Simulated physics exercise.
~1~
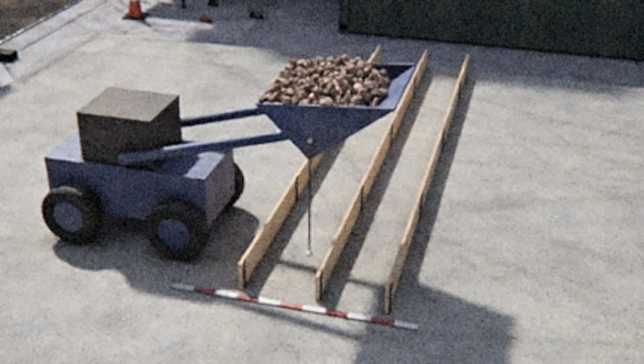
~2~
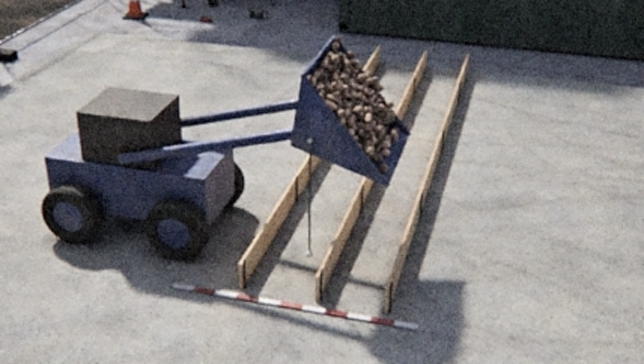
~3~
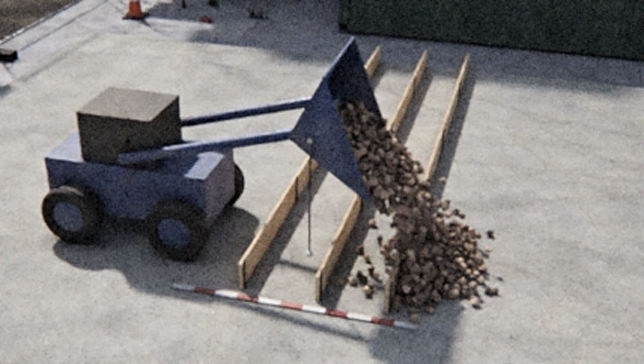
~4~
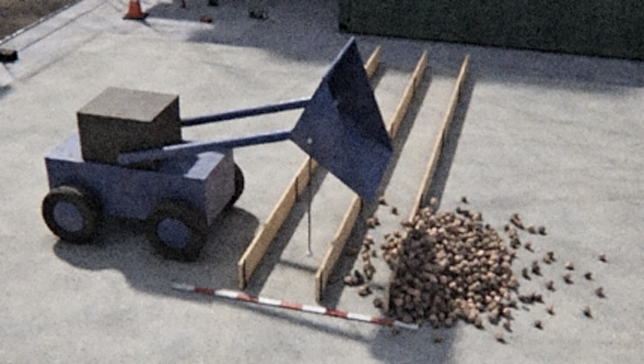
In this clip, a small blue loader holding a raised bucket of brownish stones tips it forward to the right over three upright boards, and the stones pour out, mostly landing beyond the last board in a spread-out pile as the emptied bucket stays tilted.
